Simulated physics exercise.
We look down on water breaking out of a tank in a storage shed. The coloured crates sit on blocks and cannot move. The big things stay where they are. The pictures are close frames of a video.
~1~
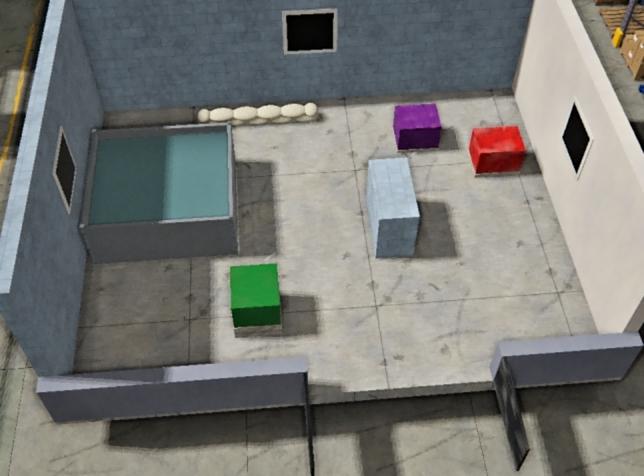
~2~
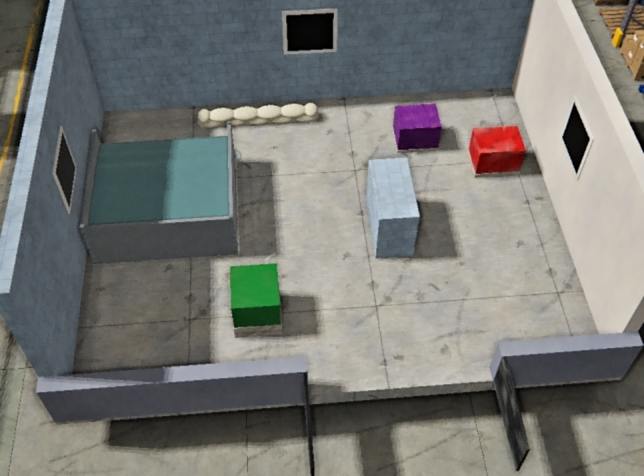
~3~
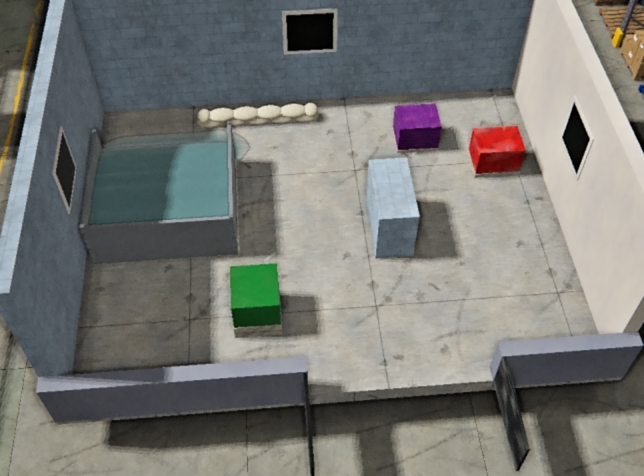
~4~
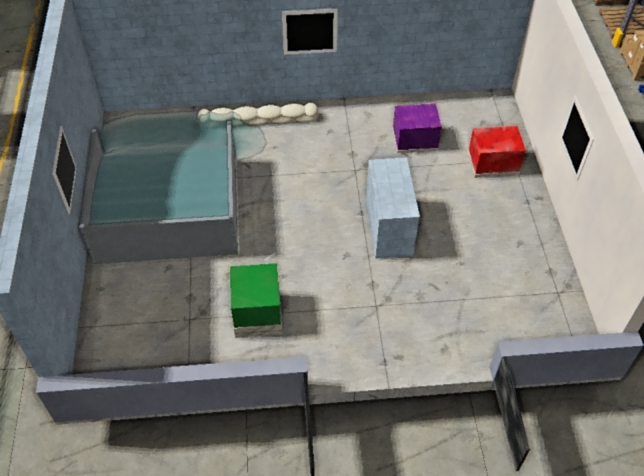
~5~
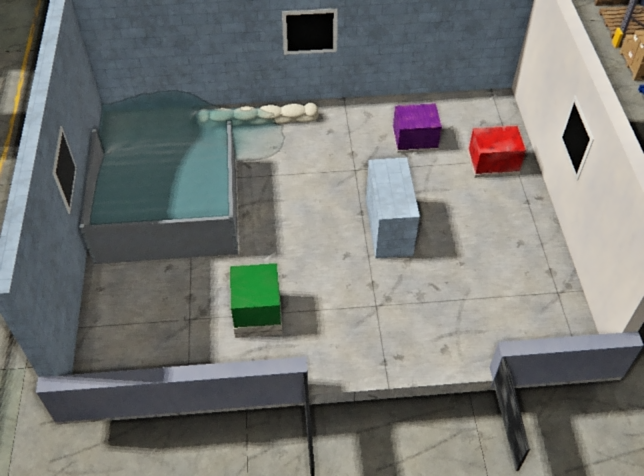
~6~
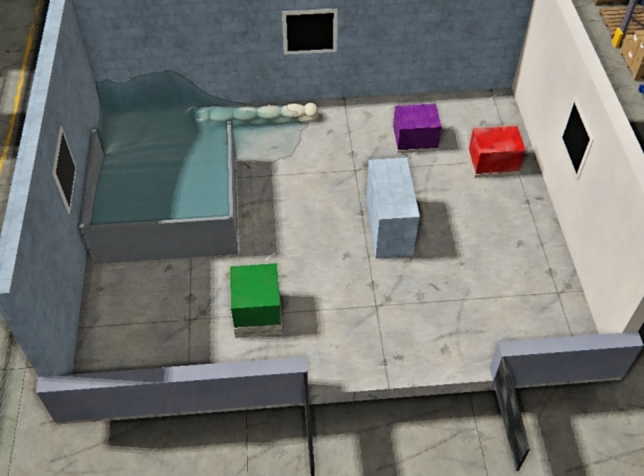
Water pouring over the far side of a grey tank, splashing against the back wall and spreading around a row of pale sandbags.
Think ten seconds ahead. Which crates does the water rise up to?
The green crate keeps dry; the purple crate is soaked; the red crate is soaked.
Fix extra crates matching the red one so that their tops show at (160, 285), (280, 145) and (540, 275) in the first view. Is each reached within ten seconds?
As listed: Escapes it, ends up wet, is wetted.
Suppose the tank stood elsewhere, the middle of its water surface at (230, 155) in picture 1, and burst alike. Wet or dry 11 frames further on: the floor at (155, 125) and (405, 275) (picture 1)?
One after the other: Flooded, clear.
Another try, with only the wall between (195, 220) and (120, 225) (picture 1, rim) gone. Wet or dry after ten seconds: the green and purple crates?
Then: Green crate is wetted; purple crate is topped.
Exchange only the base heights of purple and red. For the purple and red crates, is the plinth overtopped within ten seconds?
The purple crate ends up wet, the red crate is topped.
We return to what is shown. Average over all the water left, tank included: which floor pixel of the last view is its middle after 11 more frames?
Close to (197, 156).
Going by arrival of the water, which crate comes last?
The green one.
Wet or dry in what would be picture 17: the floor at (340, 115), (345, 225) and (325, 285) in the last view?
As listed: Under water, dry, dry.
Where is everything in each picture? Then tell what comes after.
Still water in the tank at (161, 176), in the first picture.
Water pours out on the tank's far side and has run to (237, 158), in the second picture.
The front is at (243, 144), out from the gap on the tank's far side, in the third picture.
The front is at (255, 128), out from the gap on the tank's far side, in the fourth picture.
The front is at (280, 126), out from the gap on the tank's far side, in the fifth picture.
The front is at (304, 125), out from the gap on the tank's far side, in the sixth picture.
A moment on, water covers 20 % of the floor; the green crate not reached, the purple crate water round its plinth, the red crate not reached.
Next, water covers 30 % of the floor; the green crate not reached, the purple crate water round its plinth, the red crate not reached.
Then, water covers 55 % of the floor; the green crate not reached, the purple crate water round its plinth, the red crate water round its plinth.
Later, water covers 80 % of the floor; the green crate water round its plinth, the purple crate water round its plinth, the red crate water round its plinth.
In the end, water covers 95 % of the floor; the green crate stayed above the water, the purple crate was topped, the red crate was topped.
